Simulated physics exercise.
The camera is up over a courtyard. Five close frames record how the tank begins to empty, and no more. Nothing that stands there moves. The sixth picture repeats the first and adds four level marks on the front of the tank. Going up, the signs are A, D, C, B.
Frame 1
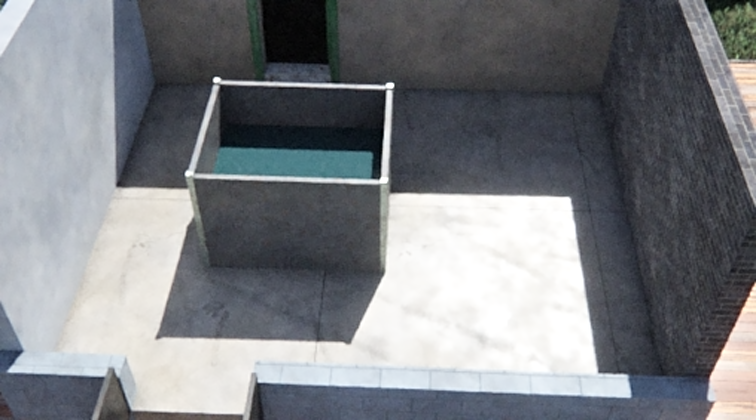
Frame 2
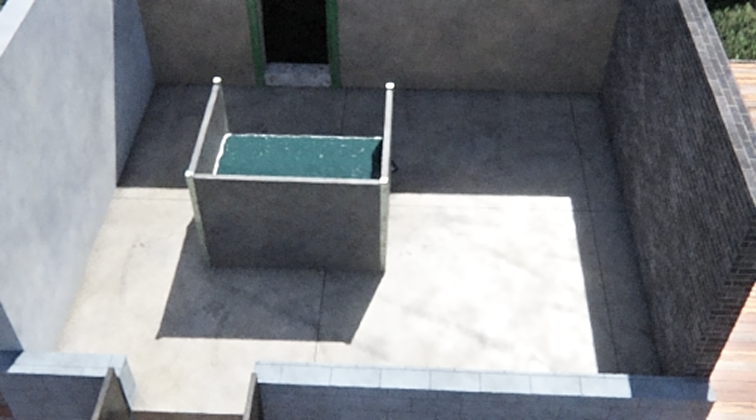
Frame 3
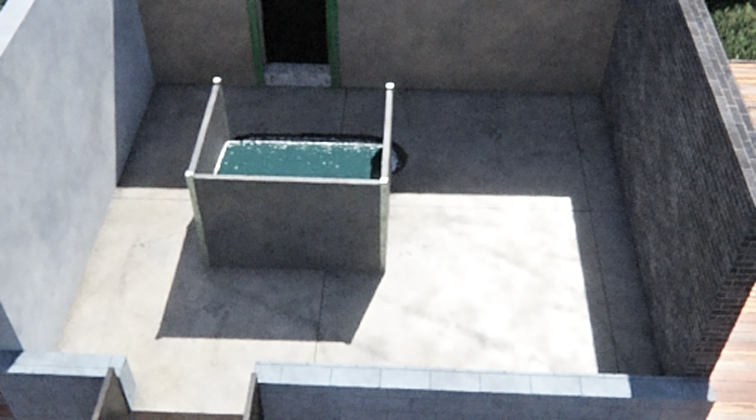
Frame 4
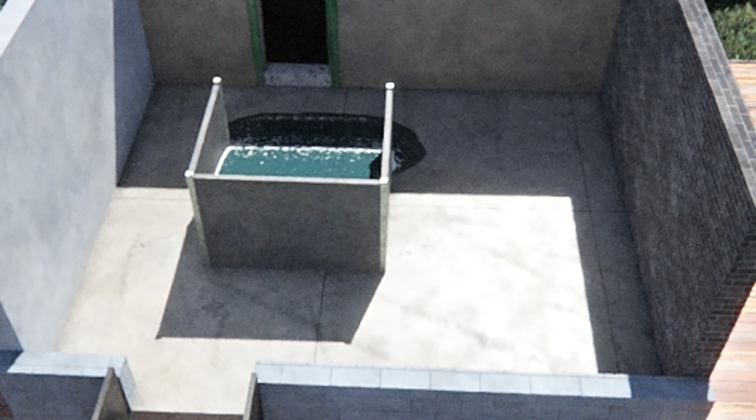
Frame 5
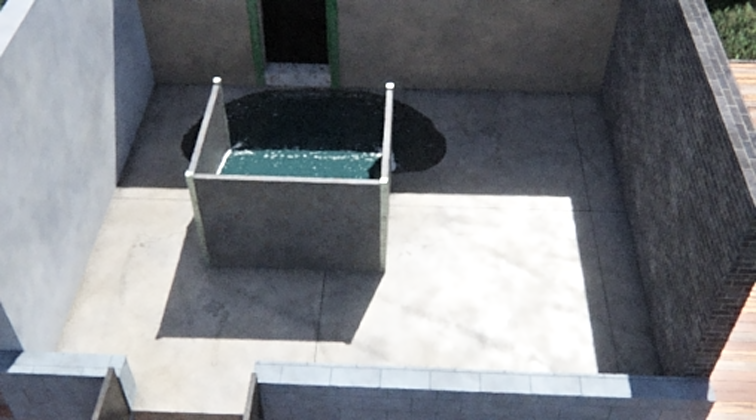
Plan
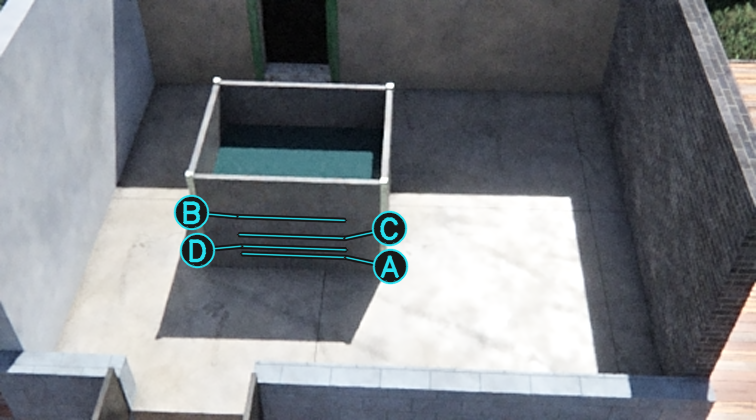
At the start, green water lies still in a square, grey-walled tank in a sunlit courtyard with a green-framed doorway behind. The tank's back wall disappears and the water level drops, as a dark wet patch emerges behind it and widens across the shaded floor toward the doorway and both sides.
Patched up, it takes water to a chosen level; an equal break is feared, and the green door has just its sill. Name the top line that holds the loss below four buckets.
The limit is D.
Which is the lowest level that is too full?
The answer is C.
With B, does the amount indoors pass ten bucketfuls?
Yes, it does.
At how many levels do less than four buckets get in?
Two.
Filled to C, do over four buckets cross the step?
Yes.
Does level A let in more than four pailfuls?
No, not at all.
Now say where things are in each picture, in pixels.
In the first frame, water in the tank at rest, its middle at (299, 169); foot of the green doorway at (298, 86); open gate at (190, 354).
In the second frame, water covers 2 % of the ground, its front hidden from here.
In the third frame, water covers 5 % of the ground, its front hidden from here.
In the fourth frame, water covers 9 % of the ground, its front hidden from here.
In the fifth frame, 16 % of the ground under water, visible out to (432, 138).
In cyan, A at (294, 255); B at (290, 218); C at (292, 236); D at (293, 248); from the bottom up A, D, C, B.
For level A, nothing gets over.
For level B, dozens of bucketfuls pour in.
For level C, about 10 bucketfuls get in.
For level D, a bucket or two gets in.
